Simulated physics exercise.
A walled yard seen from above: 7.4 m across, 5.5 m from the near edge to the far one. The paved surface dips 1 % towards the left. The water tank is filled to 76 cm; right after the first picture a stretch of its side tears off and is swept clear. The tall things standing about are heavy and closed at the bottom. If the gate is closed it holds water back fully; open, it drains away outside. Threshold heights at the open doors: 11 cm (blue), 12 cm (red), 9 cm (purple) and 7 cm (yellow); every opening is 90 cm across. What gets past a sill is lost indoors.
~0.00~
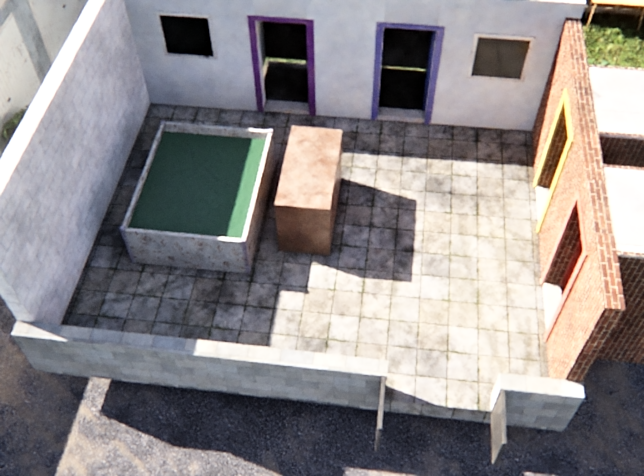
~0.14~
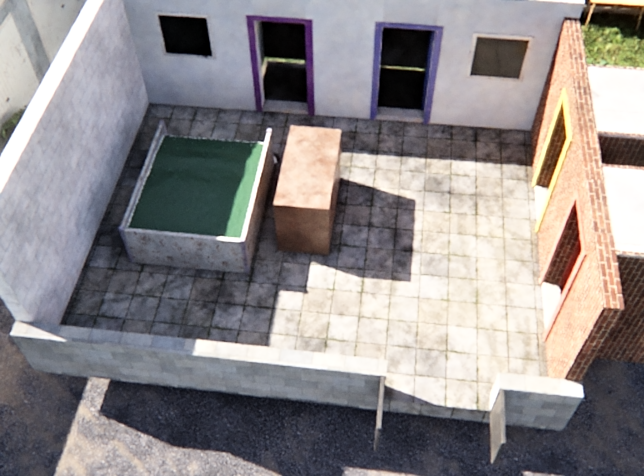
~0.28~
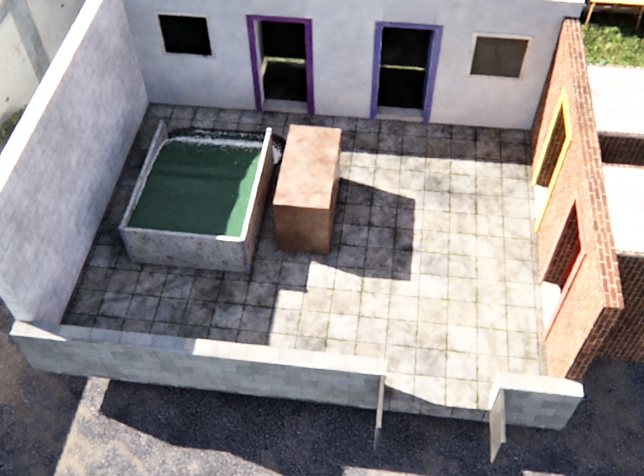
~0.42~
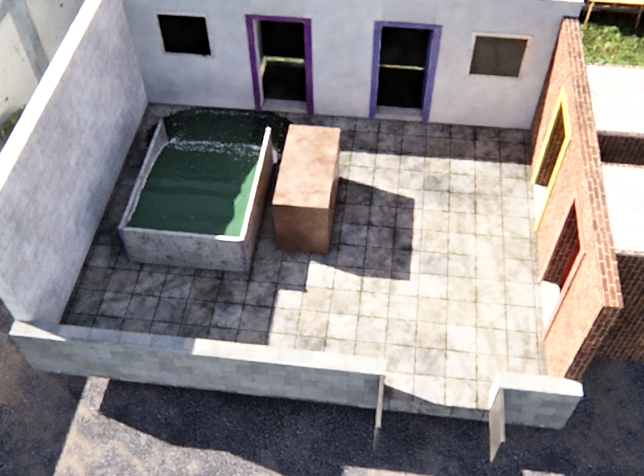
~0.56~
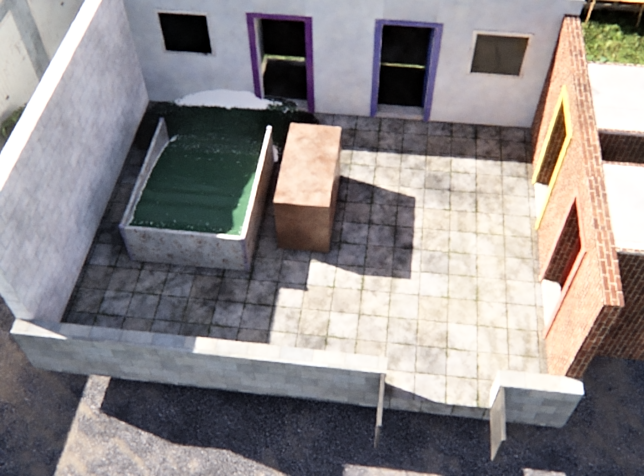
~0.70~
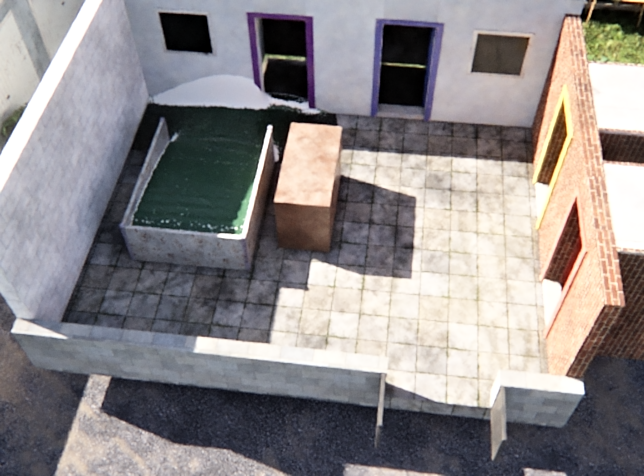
Green water in a walled yard's tank pours out the far side and spreads along the white wall.
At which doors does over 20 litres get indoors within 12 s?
Within that time: At the blue door it stays under the limit; at the red door it keeps below the limit; at the purple door it exceeds the limit; at the yellow door it exceeds the limit.
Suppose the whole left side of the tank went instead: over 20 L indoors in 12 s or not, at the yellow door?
Then: Yellow above.
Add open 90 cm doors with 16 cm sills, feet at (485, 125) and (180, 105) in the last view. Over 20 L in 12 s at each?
In turn: Under, over.
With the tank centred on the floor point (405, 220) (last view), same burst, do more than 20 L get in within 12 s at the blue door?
Against that limit: Blue past it.
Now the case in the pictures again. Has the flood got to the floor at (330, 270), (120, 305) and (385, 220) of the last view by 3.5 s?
In turn: Not reached, wet, flooded.
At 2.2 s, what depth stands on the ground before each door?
In cm: Blue 8, red 0, purple 33, yellow 0.
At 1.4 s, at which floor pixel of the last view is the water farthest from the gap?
Around (415, 124).
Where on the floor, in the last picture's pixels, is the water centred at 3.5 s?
Around (235, 180).
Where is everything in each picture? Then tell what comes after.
The water tank at (201, 181) is whole and still, 76 cm deep, in the first frame.
Water pours out on the water tank's far side and has run 1.0 m, to (277, 162); typically 6 cm deep outside, 76 cm at the water tank's back, in the second frame.
Water pours out on the water tank's far side and has run 1.2 m, to (283, 146); typically 13 cm deep outside, 76 cm at the water tank's back, in the third frame.
Water pours out on the water tank's far side and has run 1.6 m, to (166, 121); typically 11 cm deep outside, 76 cm at the water tank's back, in the fourth frame.
Water pours out on the water tank's far side and has run 2.0 m, to (306, 112); typically 11 cm deep outside, 72 cm at the water tank's back, in the fifth frame.
Water pours out on the water tank's far side and has run 2.3 m, to (331, 114); typically 12 cm deep outside, 64 cm at the water tank's back, in the sixth frame.
After 1.4 s water covers 15 % of the floor and is deepest (62 cm) near (149, 105); blue door 3 cm at the sill, 0 L in, red door not reached, purple door 36 cm at the sill, 130 L in, yellow door not reached.
After 2.2 s water covers 25 % of the floor and is deepest (53 cm) near (158, 106); blue door 8 cm at the sill, 0 L in, red door not reached, purple door 33 cm at the sill, 285 L in, yellow door not reached.
After 3.5 s water covers 55 % of the floor and is deepest (48 cm) near (56, 335); blue door 8 cm at the sill, 0 L in, red door not reached, purple door 21 cm at the sill, 414 L in, yellow door 13 cm at the sill, 2 L in.
After 7.0 s water covers 95 % of the floor and is deepest (20 cm) near (537, 385); blue door 4 cm at the sill, 0 L in, red door 5 cm at the sill, 0 L in, purple door 8 cm at the sill, 464 L in, yellow door 8 cm at the sill, 39 L in.
After 12.0 s water covers 95 % of the floor and is deepest (10 cm) near (258, 335); blue door 8 cm at the sill, 0 L in, red door 4 cm at the sill, 3 L in, purple door 6 cm at the sill, 465 L in, yellow door 5 cm at the sill, 41 L in.
